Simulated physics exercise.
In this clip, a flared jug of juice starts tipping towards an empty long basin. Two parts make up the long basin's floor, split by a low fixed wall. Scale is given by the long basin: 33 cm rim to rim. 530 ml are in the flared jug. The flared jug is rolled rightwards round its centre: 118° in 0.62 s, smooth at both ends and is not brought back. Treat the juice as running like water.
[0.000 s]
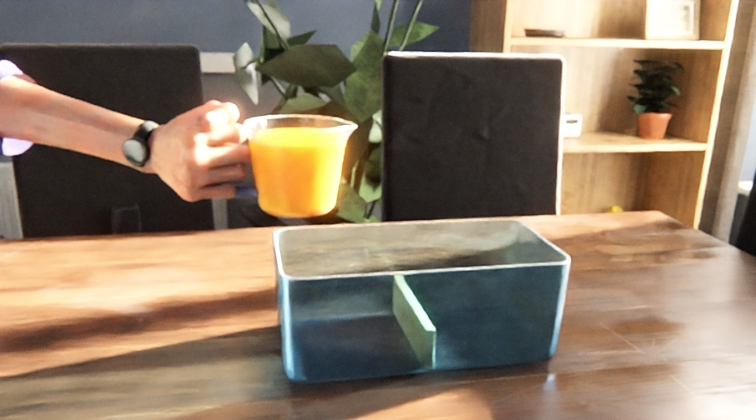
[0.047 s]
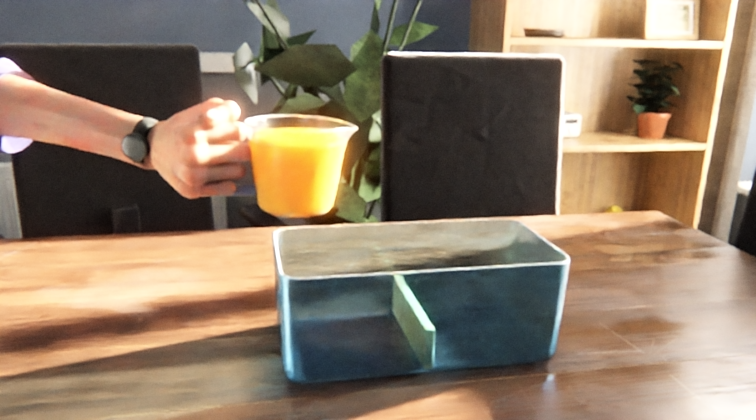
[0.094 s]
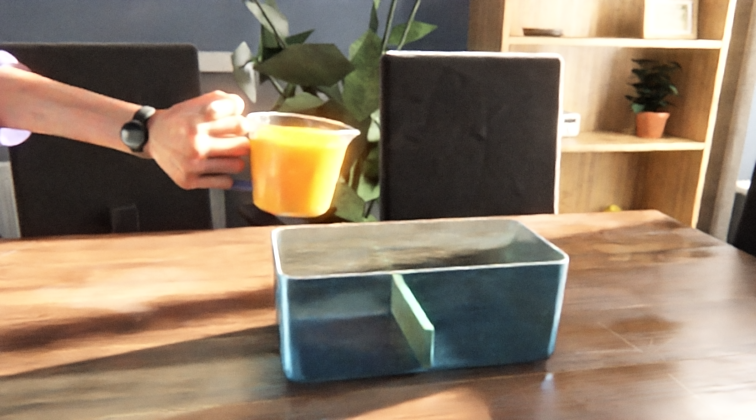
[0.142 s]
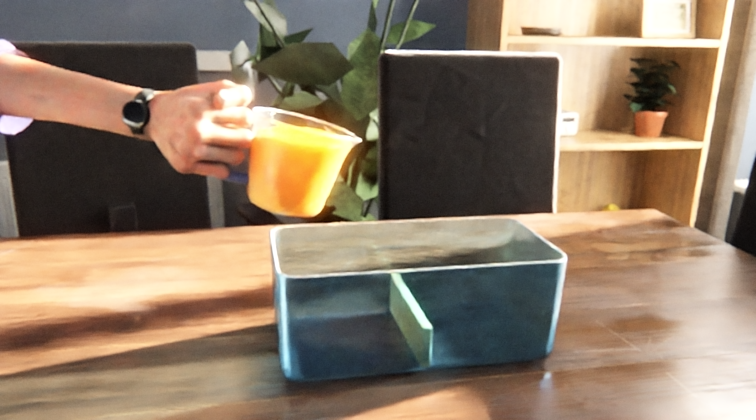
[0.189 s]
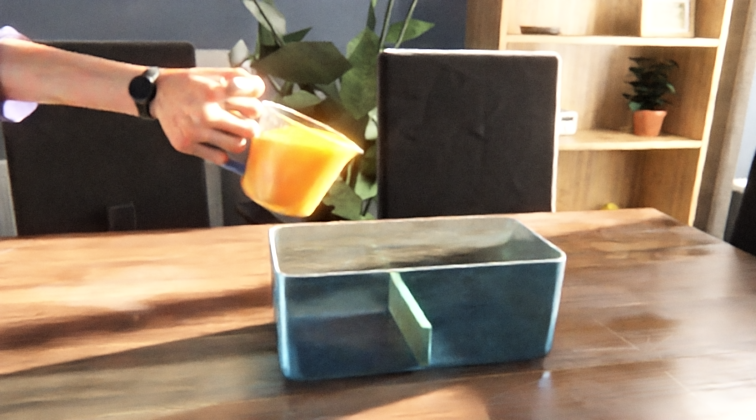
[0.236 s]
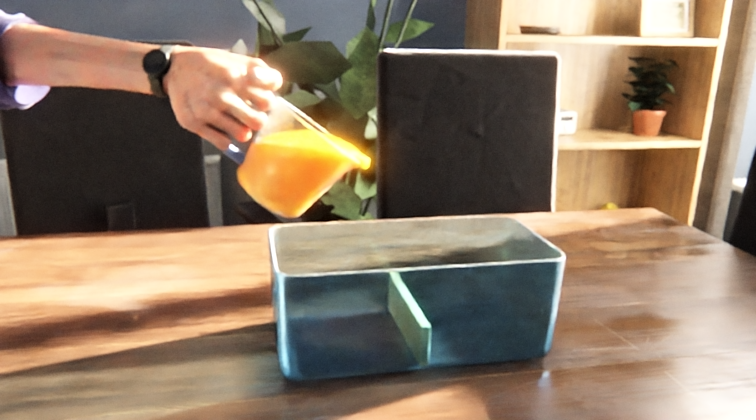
At the start, a hand wearing a dark watch holds a clear jug of orange juice upright above an empty, divided blue-tinted basin on a wooden table. The hand then tilts the jug rightwards, slowly at first and then more steeply, until juice reaches the lip on the right.
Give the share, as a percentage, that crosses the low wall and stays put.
Around 12 %.
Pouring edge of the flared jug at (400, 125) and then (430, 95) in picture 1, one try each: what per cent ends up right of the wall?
I'd say 60 percent on the first go, 95 percent on the next.
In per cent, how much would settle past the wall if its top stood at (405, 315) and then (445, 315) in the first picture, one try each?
One try each: Around 30 percent and then around 15 percent.
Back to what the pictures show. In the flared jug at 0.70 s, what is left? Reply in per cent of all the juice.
Roughly 1 per cent.
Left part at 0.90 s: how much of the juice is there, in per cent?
Reading: Approx. 86 per cent.
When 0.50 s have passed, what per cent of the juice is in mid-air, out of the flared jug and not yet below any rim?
Share: Roughly 20 per cent.
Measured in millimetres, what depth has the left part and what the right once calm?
I'd say close to 18 mm on the left, close to 2 mm on the right.
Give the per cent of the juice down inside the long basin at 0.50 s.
About 50%.
By 0.50 s the tilt is 108° and 30 per cent is still to pour, 44 is left of the wall and 6 right of it.
By 0.70 s the tilt is 118° and 1 per cent is still to pour, 88 is left of the wall and 7 right of it.
By 0.90 s the tilt is 118° and 0 per cent is still to pour, 87 is left of the wall and 11 right of it.
By 1.12 s the tilt is 118° and 0 per cent is still to pour, 87 is left of the wall and 12 right of it.
At rest 87 per cent lies left of the wall, 12 right of it and 2 outside.
